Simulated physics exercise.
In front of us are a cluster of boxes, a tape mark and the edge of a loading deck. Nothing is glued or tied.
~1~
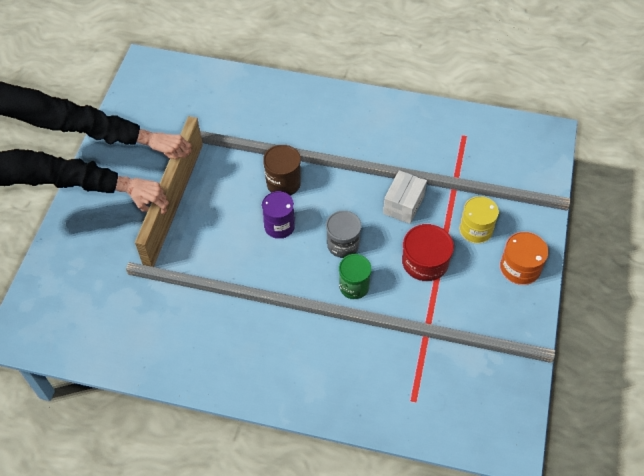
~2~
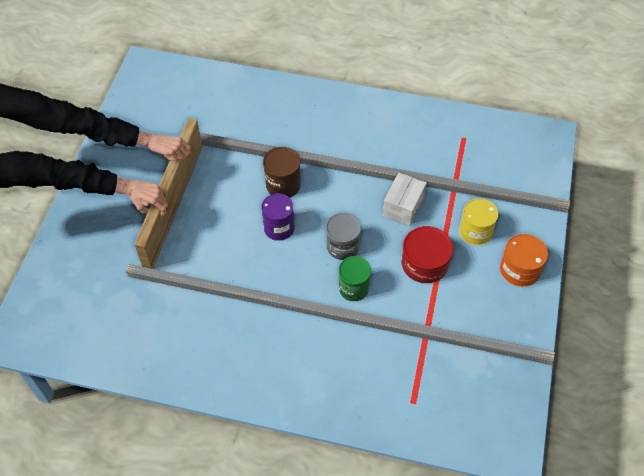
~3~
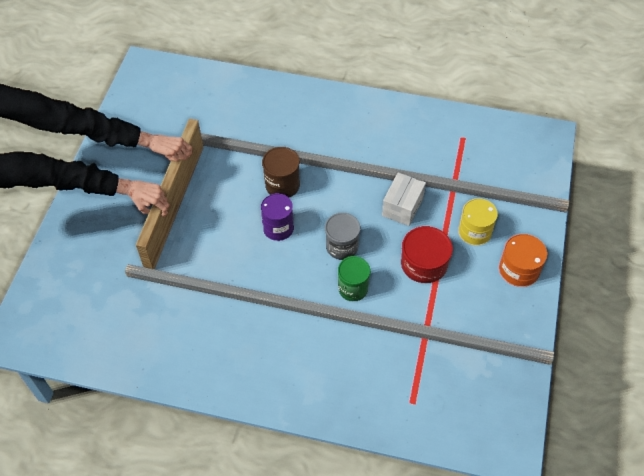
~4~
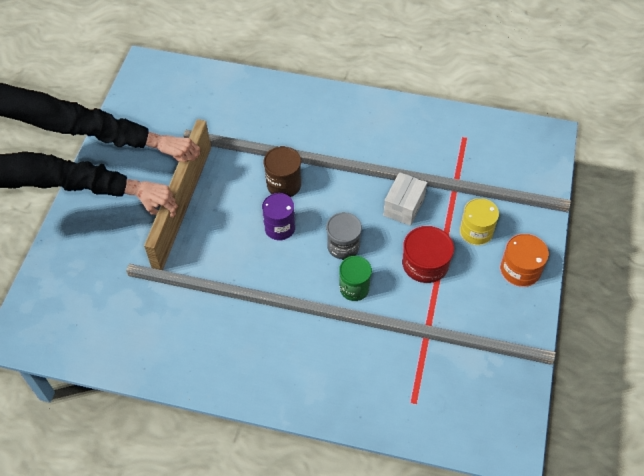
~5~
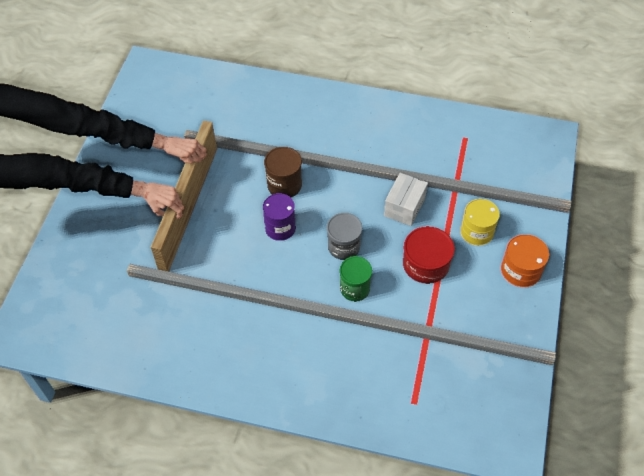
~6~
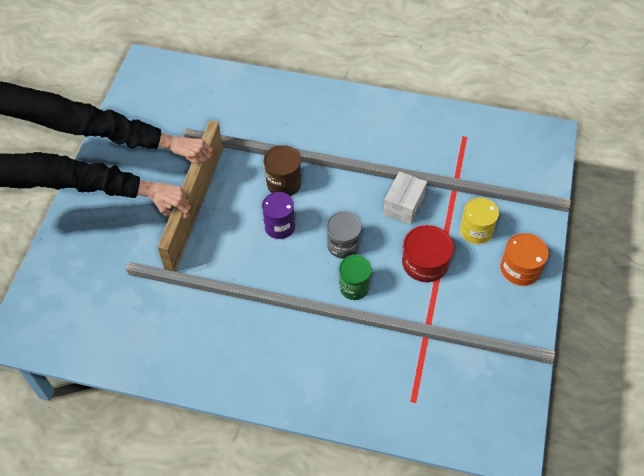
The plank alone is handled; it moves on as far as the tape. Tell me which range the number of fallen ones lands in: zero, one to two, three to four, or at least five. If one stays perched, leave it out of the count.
The range is zero.
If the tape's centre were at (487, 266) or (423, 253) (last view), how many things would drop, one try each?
Ground tally per try: 2 / 0.
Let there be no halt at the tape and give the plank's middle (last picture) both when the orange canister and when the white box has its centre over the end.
First near (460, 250), second near (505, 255).
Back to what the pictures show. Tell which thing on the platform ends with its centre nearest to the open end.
Foremost: The orange canister.
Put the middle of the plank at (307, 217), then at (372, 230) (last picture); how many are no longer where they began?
It comes to 3 for the first spot, 6 for the other.
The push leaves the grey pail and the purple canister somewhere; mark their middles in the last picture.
The one named first is at (456, 274), the next at (460, 244).
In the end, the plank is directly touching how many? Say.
At rest, 4 are in contact.
Early on, none off yet; orange canister at rest near (524, 260); yellow canister at rest near (479, 221); red pail at rest near (427, 254).
A while later, none off yet; orange canister at rest near (524, 260); yellow canister at rest near (479, 221); red pail travelled a little near (441, 259).
Finally, the number that fall off is zero.
